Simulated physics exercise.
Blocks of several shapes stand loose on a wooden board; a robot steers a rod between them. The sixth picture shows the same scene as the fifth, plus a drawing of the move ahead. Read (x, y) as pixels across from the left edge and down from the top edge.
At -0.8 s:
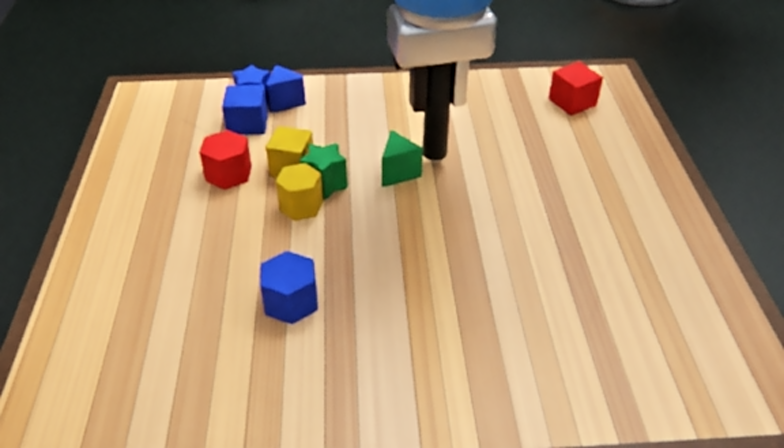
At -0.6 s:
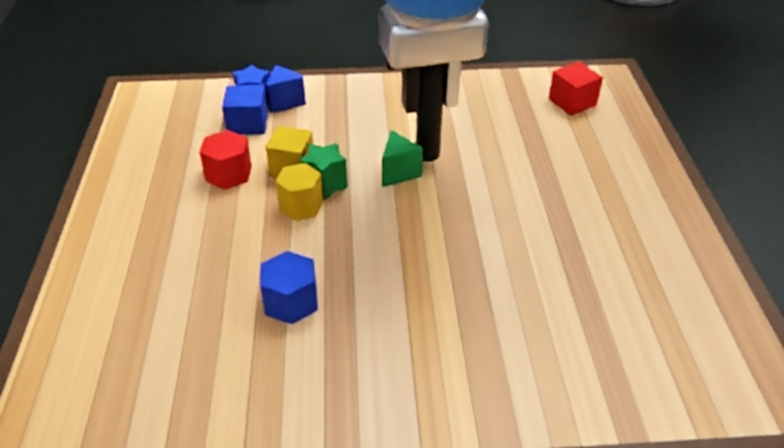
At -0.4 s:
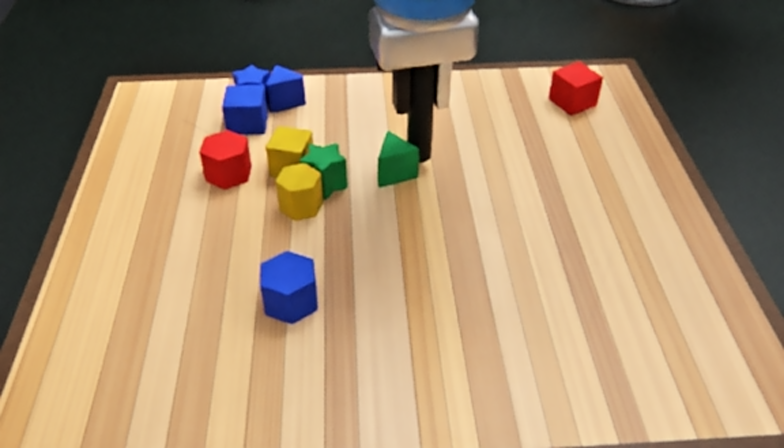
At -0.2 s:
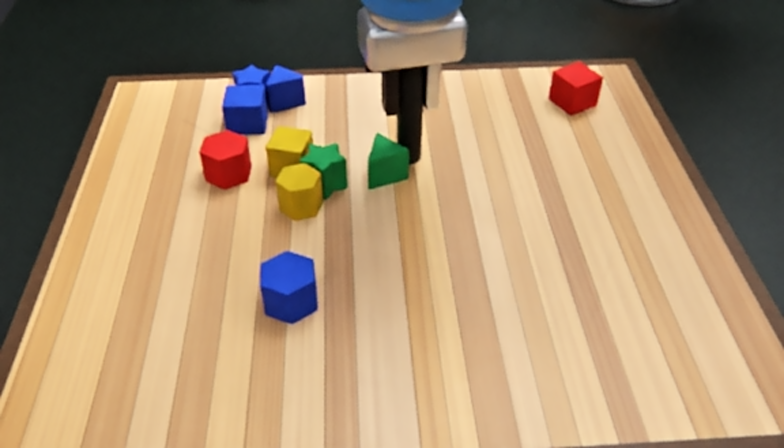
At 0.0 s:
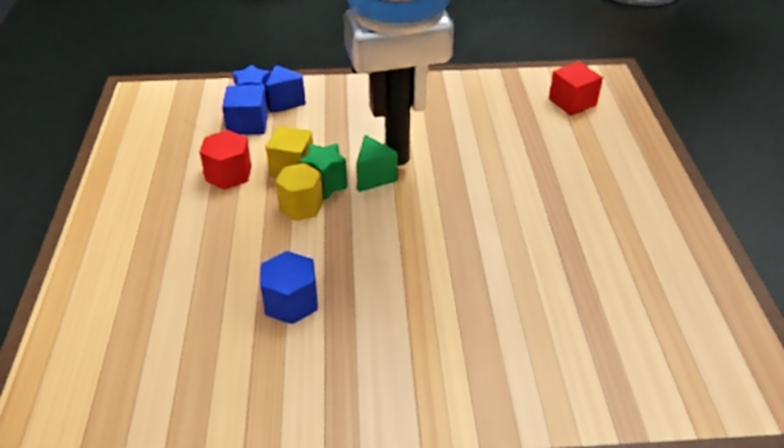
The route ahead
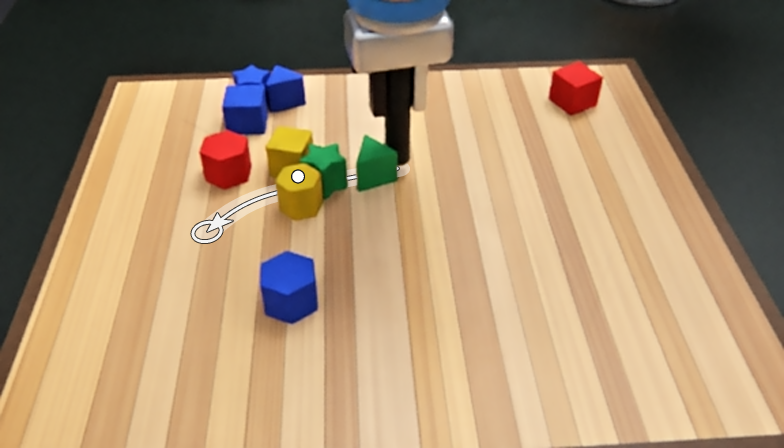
A black rod hanging from a white and blue robot arm stands at the upper middle of a striped wooden board, seen from above at an angle by a still camera. Blue, red, yellow and green blocks cluster at the upper left, with one blue block below them and a red one at the upper right. The rod moves slightly left to the green triangular block, then pushes it a short way left toward the green star.
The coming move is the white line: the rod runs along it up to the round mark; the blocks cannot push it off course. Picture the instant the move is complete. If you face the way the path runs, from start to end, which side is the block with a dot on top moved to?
Picture yourself facing from the start of the path to its end: The block with a dot on top moves off to your left.
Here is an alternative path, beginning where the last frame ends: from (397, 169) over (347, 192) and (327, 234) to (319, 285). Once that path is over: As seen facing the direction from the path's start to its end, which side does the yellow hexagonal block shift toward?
It shifts to the right.
The line goes from (397, 169) over (332, 182) and (264, 197) to (207, 232); the dot is on the yellow hexagonal block.
On the path given first. One third of the way, rod at (330, 172); yellow four-sided block at (275, 137), turned 40° clockwise; yellow hexagonal block at (264, 190), turned 45° anticlockwise; green star-shaped block at (280, 164), turned 35° clockwise; green triangular block at (314, 169).
Two thirds of the way, rod at (261, 187); yellow four-sided block at (273, 137), turned 45° clockwise; yellow hexagonal block at (243, 202), turned 110° anticlockwise; green star-shaped block at (228, 174), turned 75° clockwise; green triangular block at (285, 182), turned 55° anticlockwise.
At the end, rod at (205, 222); yellow four-sided block at (273, 137), turned 45° clockwise; yellow hexagonal block at (238, 208), turned 145° anticlockwise; green star-shaped block at (174, 193), turned 120° clockwise; green triangular block at (285, 182), turned 60° anticlockwise.
